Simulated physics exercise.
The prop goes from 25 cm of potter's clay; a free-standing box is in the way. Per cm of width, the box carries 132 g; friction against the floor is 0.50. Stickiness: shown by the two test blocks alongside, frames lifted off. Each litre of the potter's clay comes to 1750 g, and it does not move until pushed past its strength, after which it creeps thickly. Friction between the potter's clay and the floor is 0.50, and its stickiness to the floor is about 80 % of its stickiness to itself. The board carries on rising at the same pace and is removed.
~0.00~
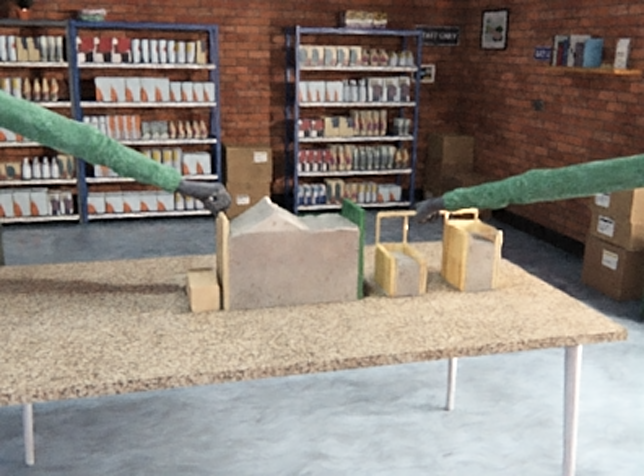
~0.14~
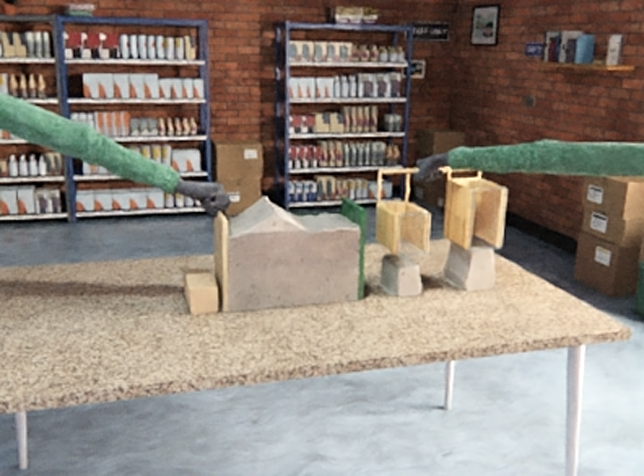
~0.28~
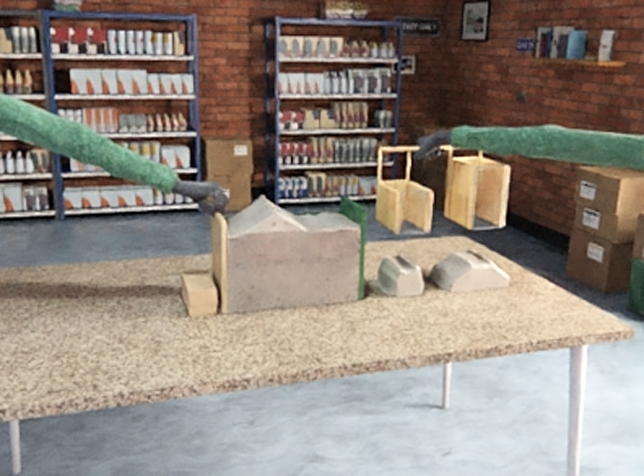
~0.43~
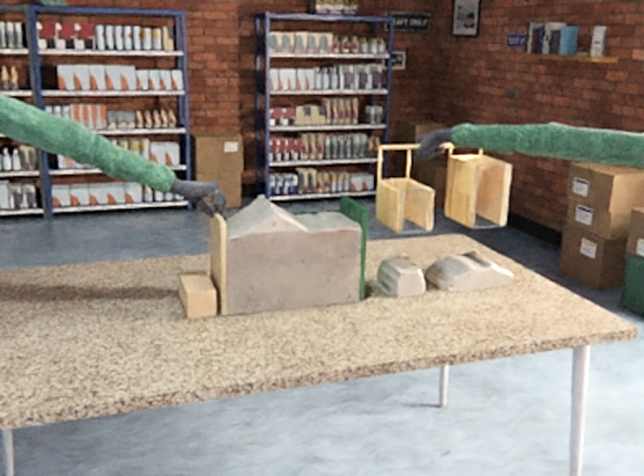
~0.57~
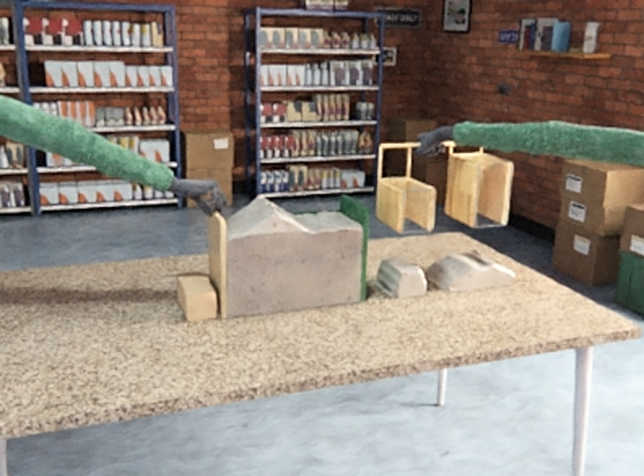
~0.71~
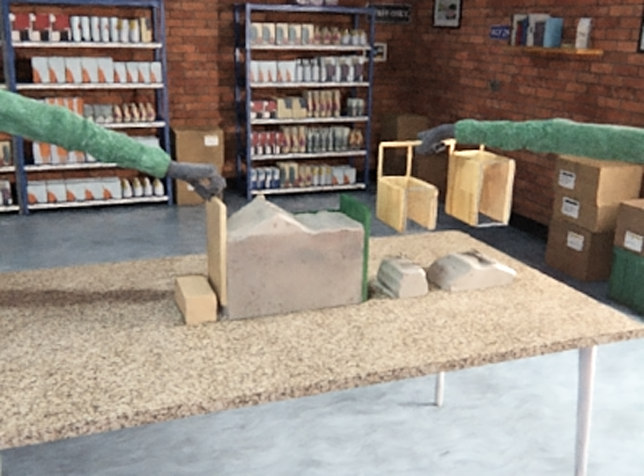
Green-sleeved arms lifting wooden moulds off two small clay blocks, which slump, then raising a board beside a larger grey mass.
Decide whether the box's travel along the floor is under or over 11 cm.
The answer comes to greater than 11 centimetres.
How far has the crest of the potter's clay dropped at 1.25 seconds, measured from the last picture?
Roughly 6.0 centimetres, give or take.
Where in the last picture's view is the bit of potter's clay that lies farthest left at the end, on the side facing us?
Look roughly at (154, 313).
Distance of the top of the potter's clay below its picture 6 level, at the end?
The gap comes to roughly 6.0 centimetres.
After 0.96 s, the box has been pushed 9 mm.
After 1.25 s, the box has been pushed 6.8 cm.
After 1.55 s, the box has been pushed 16 cm.
After 1.84 s, the box has been pushed 18 cm.
After 1.88 s, the box has been pushed 18 cm.
